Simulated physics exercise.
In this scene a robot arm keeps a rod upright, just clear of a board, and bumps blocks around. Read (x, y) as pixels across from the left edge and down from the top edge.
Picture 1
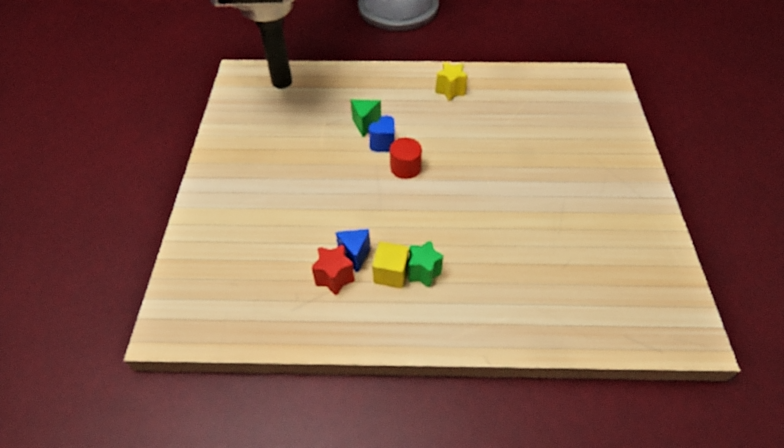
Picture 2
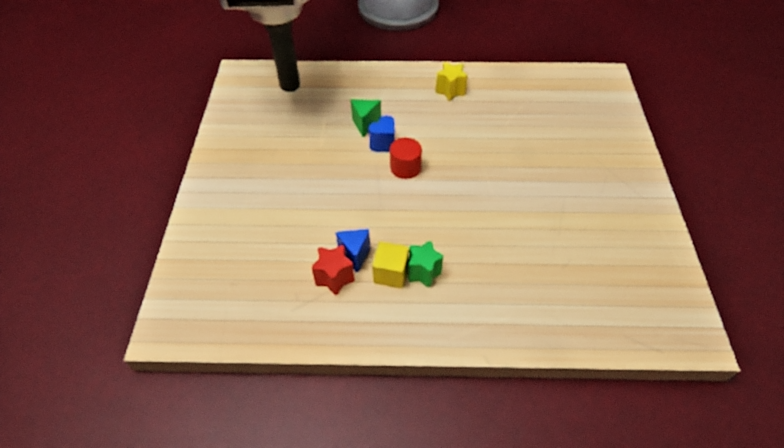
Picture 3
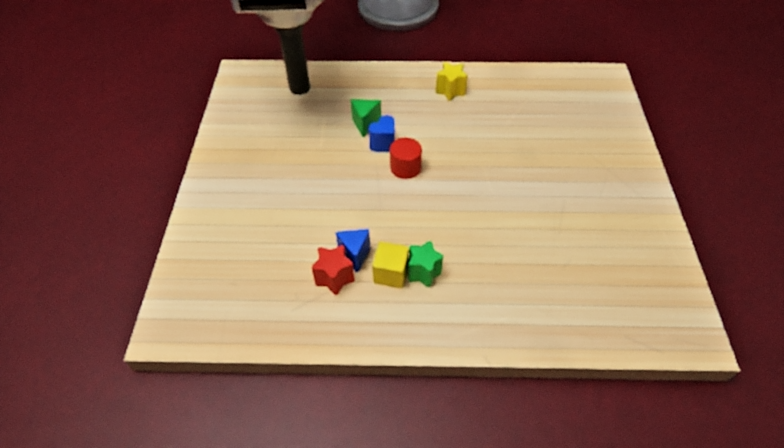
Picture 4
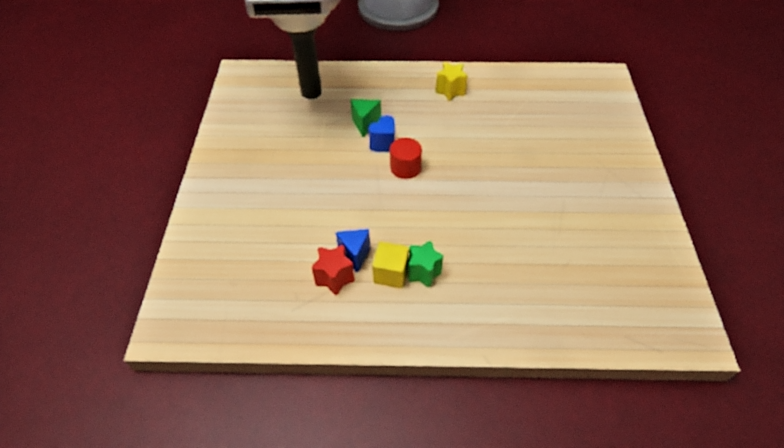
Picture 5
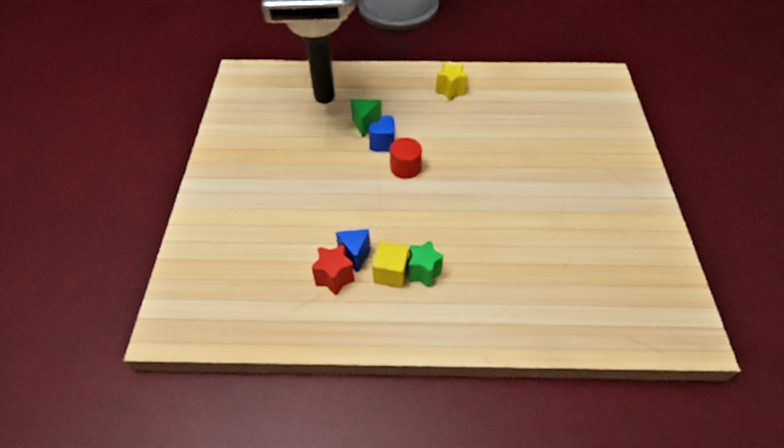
A dark rod on a robot arm moved slowly right and slightly toward the viewer above a wooden board, nearing a green triangular block, while all the colorful blocks stayed still.
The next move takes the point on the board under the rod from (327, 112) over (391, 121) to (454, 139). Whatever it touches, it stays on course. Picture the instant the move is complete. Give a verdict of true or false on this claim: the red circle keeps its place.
The claim holds.
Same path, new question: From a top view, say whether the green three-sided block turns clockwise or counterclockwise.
Seen from overhead, it turns clockwise.
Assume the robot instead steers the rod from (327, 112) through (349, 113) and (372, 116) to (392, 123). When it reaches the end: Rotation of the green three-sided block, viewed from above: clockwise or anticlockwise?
From above, the green three-sided block will be seen to turn clockwise.
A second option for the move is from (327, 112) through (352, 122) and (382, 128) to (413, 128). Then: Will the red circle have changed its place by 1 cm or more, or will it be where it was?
At the end of the path, the red circle remains in its old spot.
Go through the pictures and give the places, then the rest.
Rod's lower end at (282, 83); green three-sided block at (364, 105); blue heart-shaped block at (384, 125); red circle at (406, 148), in the first picture.
Rod at (290, 86); blocks still, in the second picture.
Rod at (300, 89); blocks still, in the third picture.
Rod at (312, 93); blocks still, in the fourth picture.
Rod at (325, 98); green three-sided block at (364, 105); blue heart-shaped block at (384, 125); red circle at (406, 148), in the fifth picture.
On the path given first. One third of the way, rod at (369, 104); green three-sided block at (385, 113), turned 30° clockwise; blue heart-shaped block at (386, 128), turned 20° clockwise.
Two thirds of the way, rod at (414, 110); green three-sided block at (410, 119); blue heart-shaped block at (389, 131), turned 45° clockwise.
At the end, rod at (456, 124); green three-sided block at (411, 119), turned 135° clockwise; blue heart-shaped block at (389, 131), turned 45° clockwise; red circle still.
